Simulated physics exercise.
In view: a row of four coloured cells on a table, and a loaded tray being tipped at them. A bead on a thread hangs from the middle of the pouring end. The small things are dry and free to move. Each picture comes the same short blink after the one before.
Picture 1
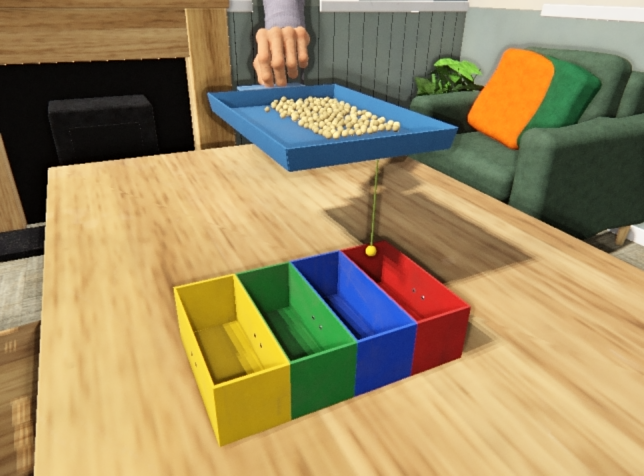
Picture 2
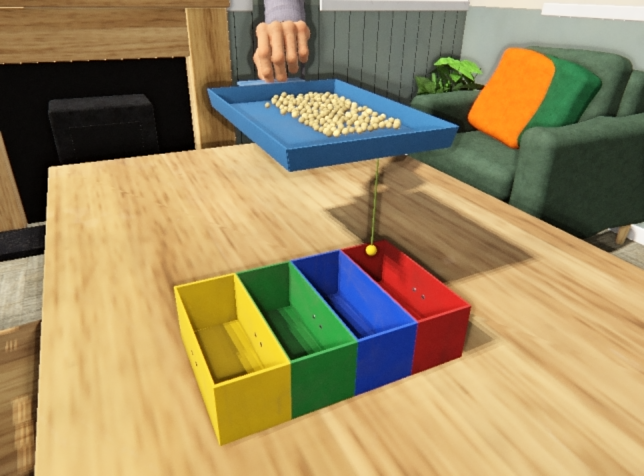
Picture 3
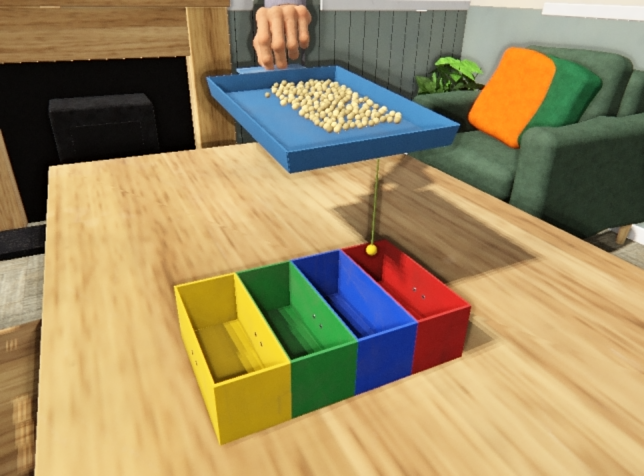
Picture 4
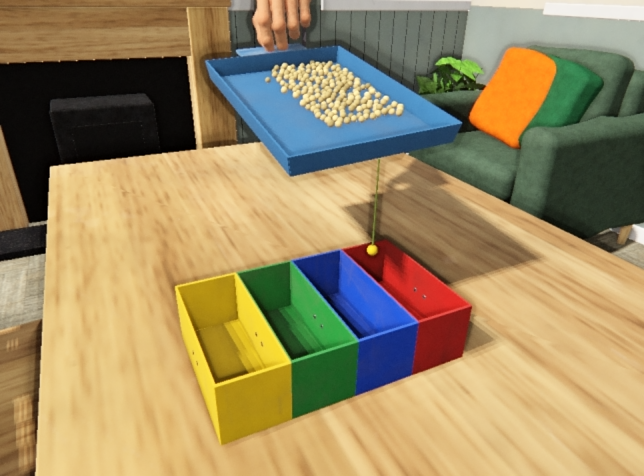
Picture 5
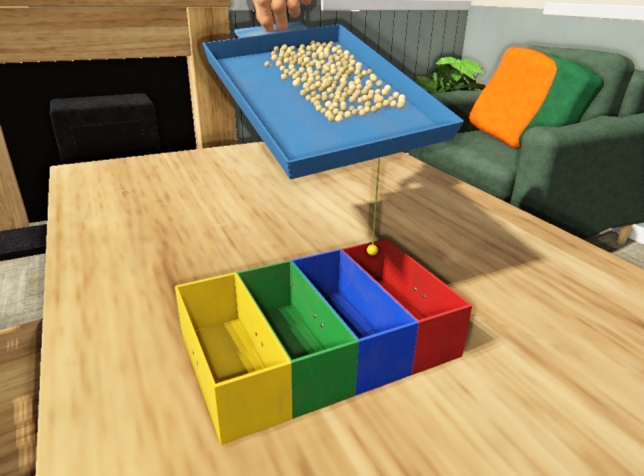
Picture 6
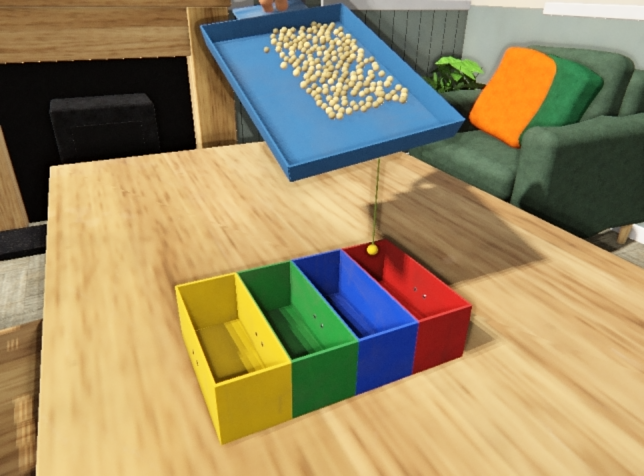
The clip shows a hand raising the back of a blue tray of small pale beans above yellow, green, blue and red boxes; the tray tilts increasingly toward the viewer, its left front corner dipping lowest, as the beans spread slightly.
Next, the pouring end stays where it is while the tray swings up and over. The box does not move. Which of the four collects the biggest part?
The green one ends fullest.
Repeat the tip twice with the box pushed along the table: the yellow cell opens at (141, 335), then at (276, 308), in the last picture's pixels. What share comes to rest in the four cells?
Near 90 % and 100 %.
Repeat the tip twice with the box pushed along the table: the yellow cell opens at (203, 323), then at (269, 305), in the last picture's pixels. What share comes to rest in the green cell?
About 30 and 60 per cent.
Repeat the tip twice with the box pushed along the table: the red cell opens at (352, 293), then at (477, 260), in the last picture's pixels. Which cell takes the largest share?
The first try: That blue cell. The second: The yellow one.
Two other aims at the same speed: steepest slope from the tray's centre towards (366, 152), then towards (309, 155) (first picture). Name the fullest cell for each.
At the first place red, at the second green.
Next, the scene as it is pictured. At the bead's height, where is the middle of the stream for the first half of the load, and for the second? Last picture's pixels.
Early half (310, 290), late half (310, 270).
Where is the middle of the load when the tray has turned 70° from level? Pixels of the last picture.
At about (322, 173).
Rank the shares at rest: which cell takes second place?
Next in line is the blue cell.
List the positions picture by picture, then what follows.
Corners of the pouring end (289, 147) and (453, 127), level; middle of the load (325, 115), soya beans; bead on its thread (371, 251); yellow cell (254, 399); green cell (324, 375); blue cell (385, 354); red cell (441, 336), in the first picture.
Corners of the pouring end (289, 147) and (453, 126), level; middle of the load (326, 111), in the second picture.
Corners of the pouring end (290, 150) and (454, 124), tipped barely, lowest at the left corner; middle of the load (326, 102), in the third picture.
Corners of the pouring end (290, 154) and (457, 122), tipped a little, lowest at the left corner; middle of the load (328, 89), in the fourth picture.
Corners of the pouring end (291, 159) and (458, 120), tipped clearly, lowest at the left corner; middle of the load (328, 76), in the fifth picture.
Corners of the pouring end (291, 163) and (459, 118), tipped clearly, lowest at the left corner; middle of the load (329, 65); yellow cell (255, 397); green cell (325, 374); blue cell (387, 353); red cell (442, 334), in the sixth picture.
Just after the last frame, tray tipped steeply; the larger part on the tray; just a few in the green cell; just a few in the blue cell; roughly a quarter falling or outside the box.
A moment on, tray tipped past a quarter turn; roughly a quarter on the tray; roughly a third in the green cell; roughly a quarter in the blue cell; just a few in the yellow cell; just a few in the red cell; about a tenth falling or outside the box.
Further on, tray tipped past a quarter turn; roughly two thirds in the green cell; roughly a third in the blue cell; just a few in the red cell; just a few in the yellow cell; just a few falling or outside the box.
When it is over, tray tipped past a quarter turn; roughly two thirds in the green cell; roughly a third in the blue cell; just a few in the red cell; just a few in the yellow cell; just a few outside the box.
